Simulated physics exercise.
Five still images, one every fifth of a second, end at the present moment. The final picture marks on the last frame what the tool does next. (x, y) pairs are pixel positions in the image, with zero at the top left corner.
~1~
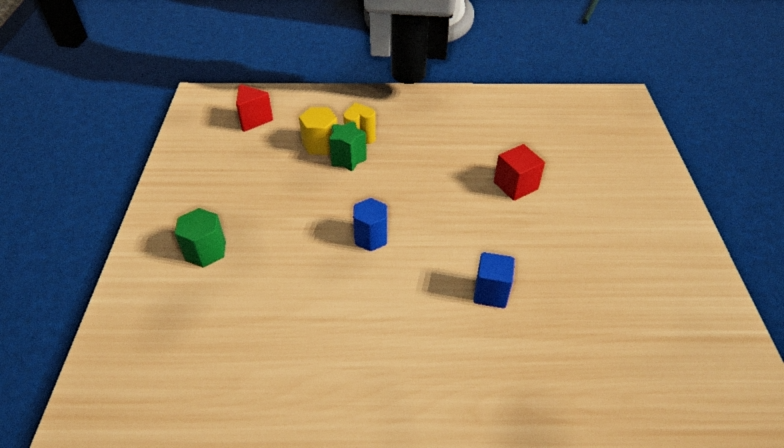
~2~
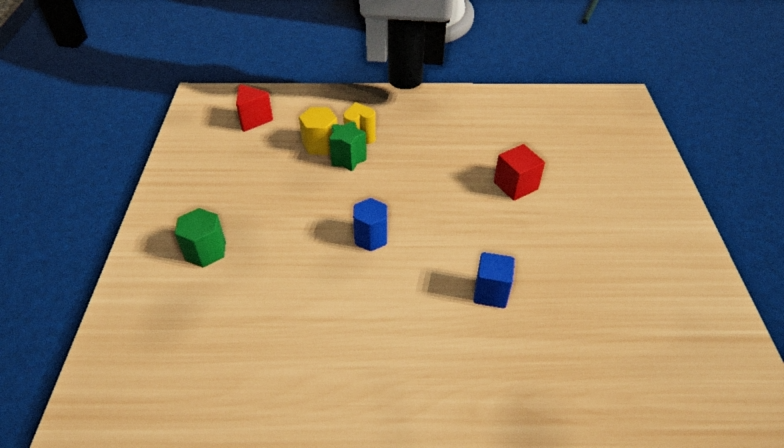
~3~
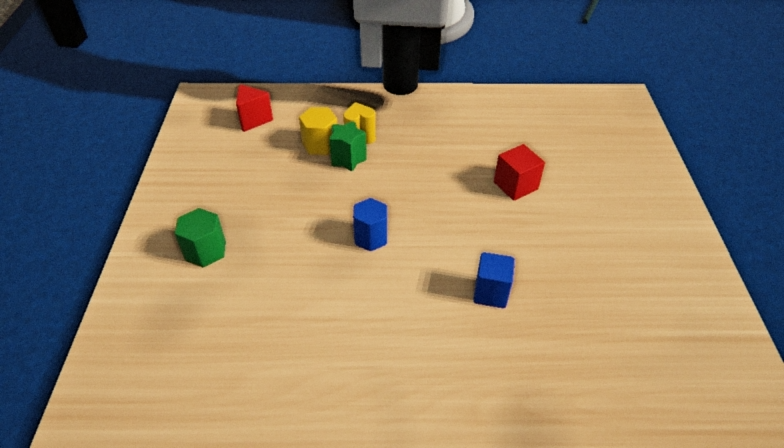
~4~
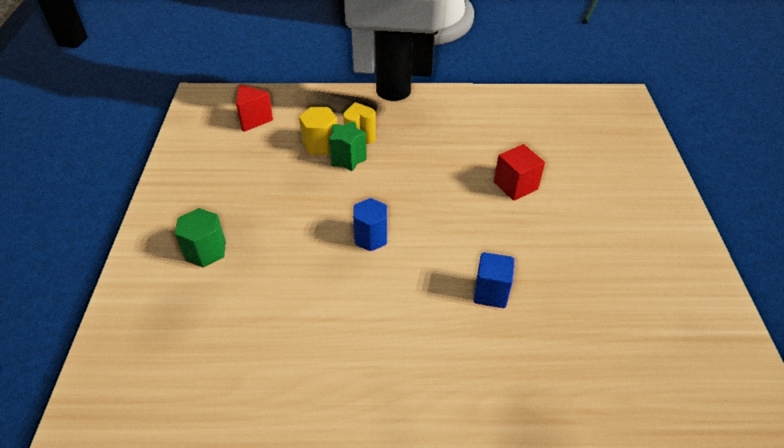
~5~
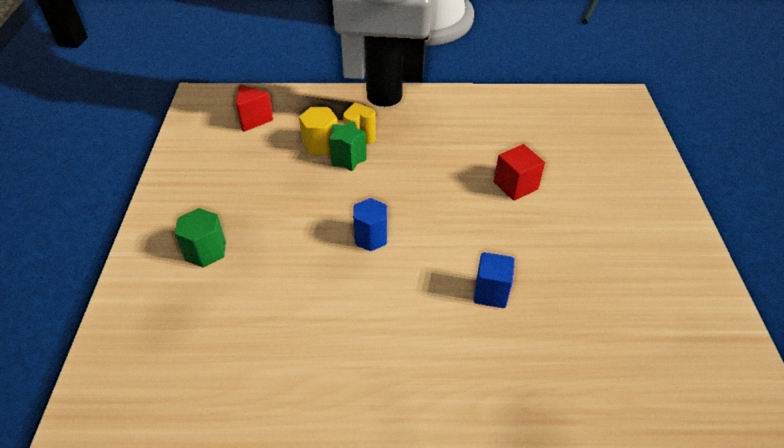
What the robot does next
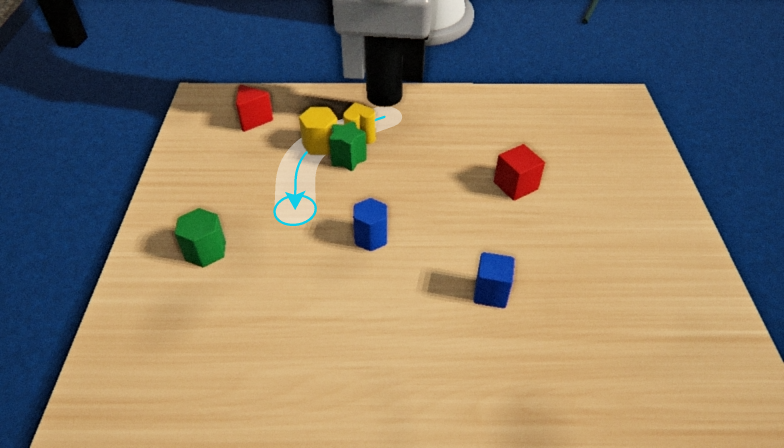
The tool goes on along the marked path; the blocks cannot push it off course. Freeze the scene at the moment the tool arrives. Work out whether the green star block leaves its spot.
The green star block will be pushed away from where it stands.
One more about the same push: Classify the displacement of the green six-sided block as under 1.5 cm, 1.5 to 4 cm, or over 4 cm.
Its displacement is below 1.5 cm.
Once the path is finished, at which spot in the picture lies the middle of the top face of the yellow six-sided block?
The middle of its top is at (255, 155).
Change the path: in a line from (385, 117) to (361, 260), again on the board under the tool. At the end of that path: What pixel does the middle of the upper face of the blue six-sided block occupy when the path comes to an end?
The centre of its top face lies at (375, 263).
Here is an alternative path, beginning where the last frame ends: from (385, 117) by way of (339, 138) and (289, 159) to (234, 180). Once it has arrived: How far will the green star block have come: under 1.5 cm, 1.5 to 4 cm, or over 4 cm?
Shift: 1.5 to 4 cm.
Path on the board, from (385, 117) by way of (334, 134) and (298, 166) to (295, 210).
On the path given first. One third of the way, tool (332, 114); yellow six-sided block (301, 123), turned 20° clockwise; green star block (346, 143), turned 20° anticlockwise; yellow heart (335, 126), turned 50° anticlockwise.
Two thirds of the way, tool (295, 147); yellow six-sided block (257, 148), turned 60° clockwise; green star block (348, 153), turned 85° anticlockwise; yellow heart (319, 152), turned 95° anticlockwise.
At the end, tool (292, 190); green six-sided block in place; red triangular block in place; yellow six-sided block (253, 153), turned 85° clockwise; green star block (351, 156), turned 115° anticlockwise; yellow heart (325, 168), turned 125° anticlockwise.
